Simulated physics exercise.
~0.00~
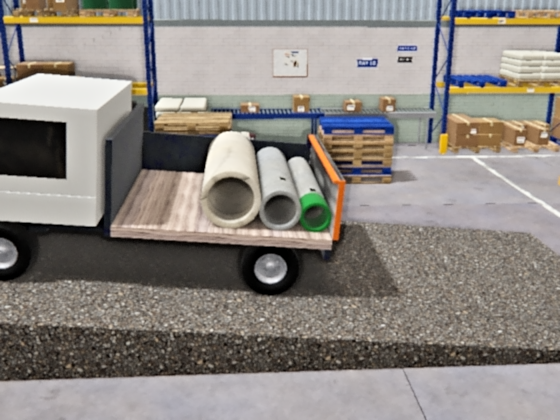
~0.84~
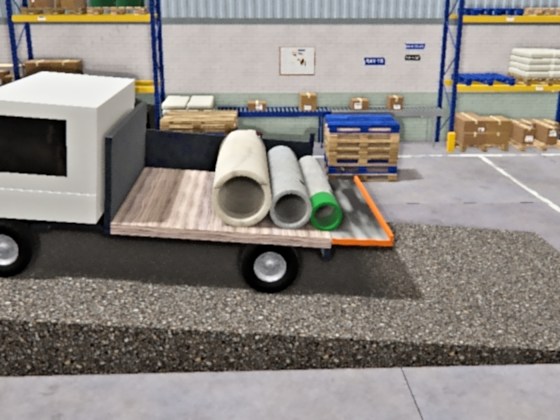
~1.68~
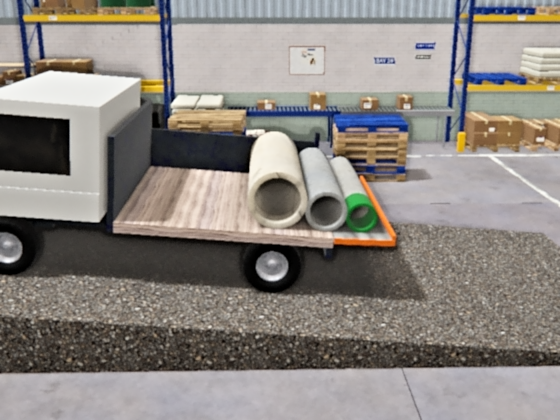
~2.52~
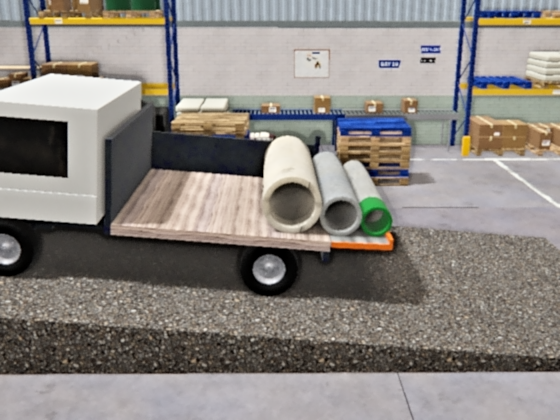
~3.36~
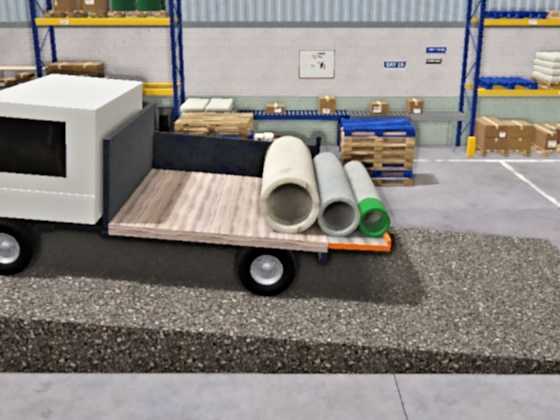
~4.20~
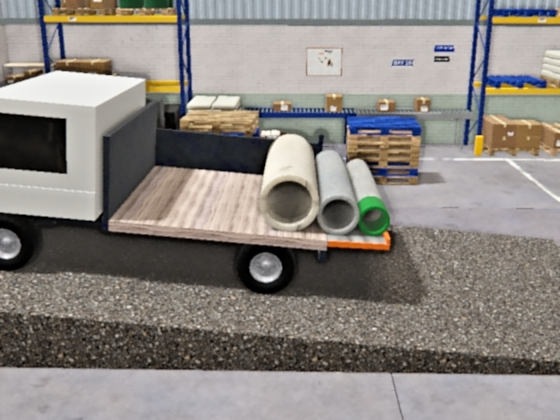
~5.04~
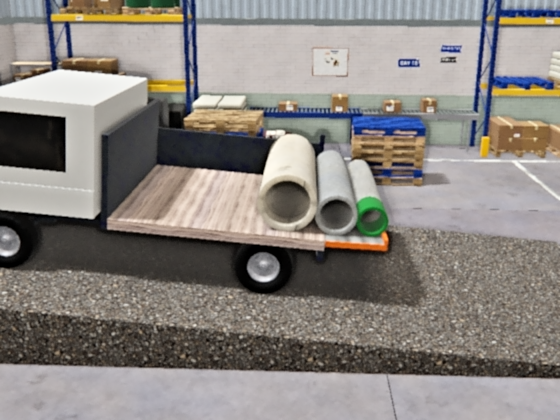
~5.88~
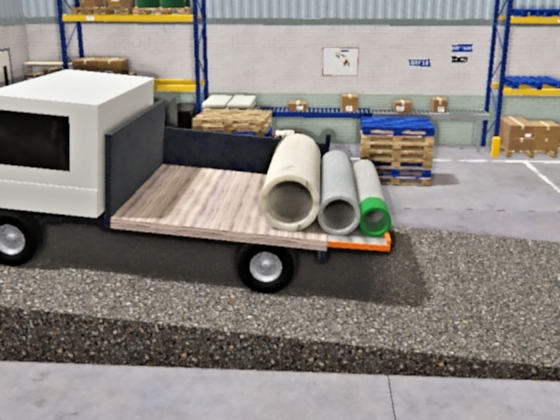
In a warehouse yard with racks of boxes and stacked pallets behind, a white pick-up stands on a gravel slope, seen from the side as the view drifts slightly. Three hollow concrete pipes, a large cream one, a grey one and a smaller green one, lie side by side on its wooden bed, against the orange-edged tailgate at the right. The tailgate swings down to the right and stops nearly flat. The pipes roll right together, and the green one crosses onto the lowered gate. It rolls back slightly and settles there, with all three still aboard, bunched at the right end.
